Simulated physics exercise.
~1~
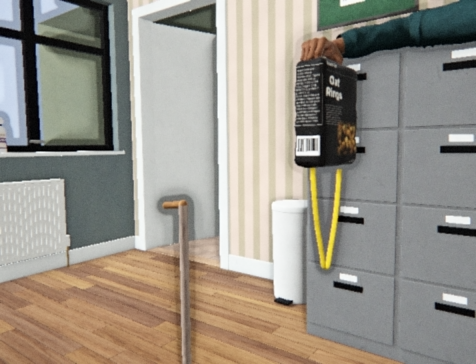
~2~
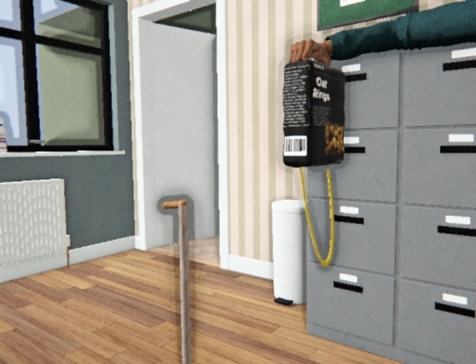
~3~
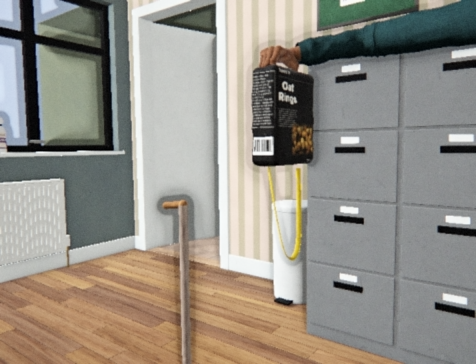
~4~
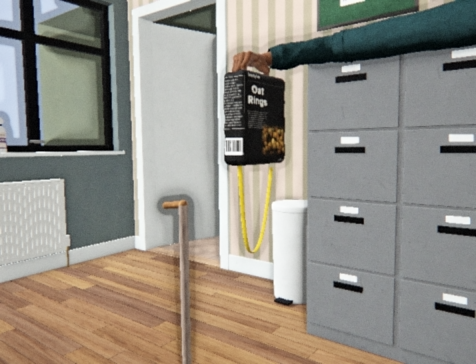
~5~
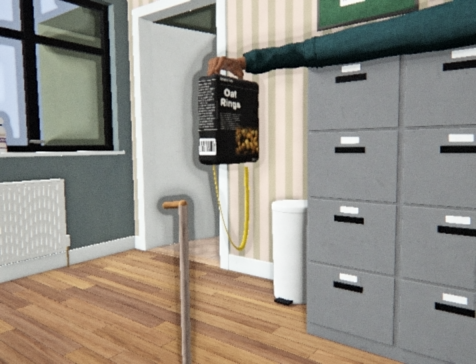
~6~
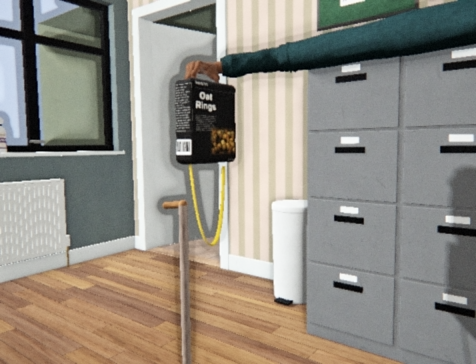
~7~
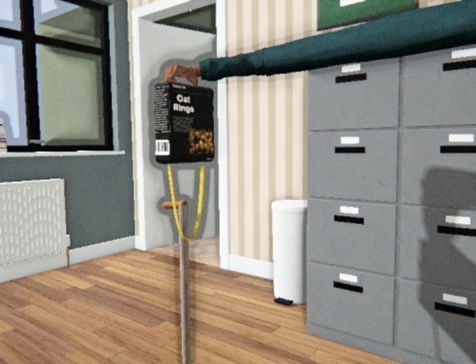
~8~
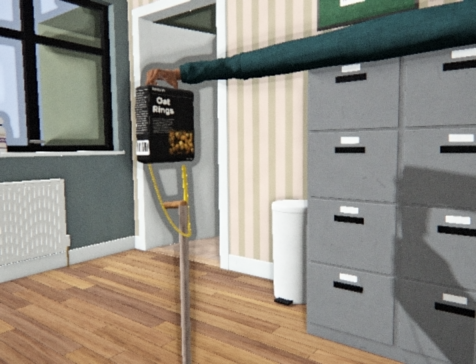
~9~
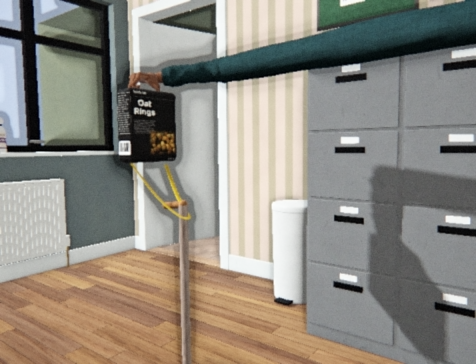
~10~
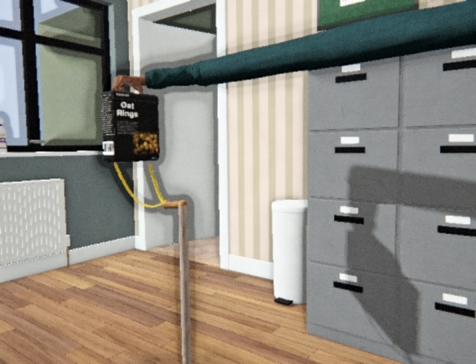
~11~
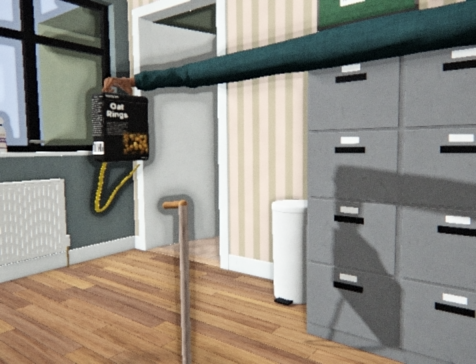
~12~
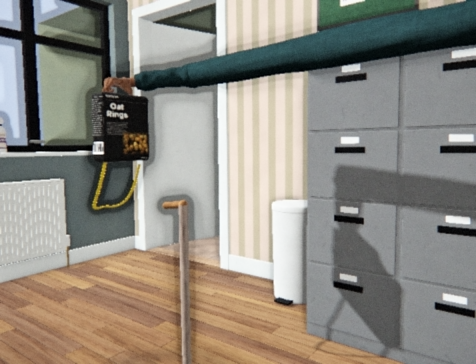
In an office, an arm carries a black bag left past a short post, clear.
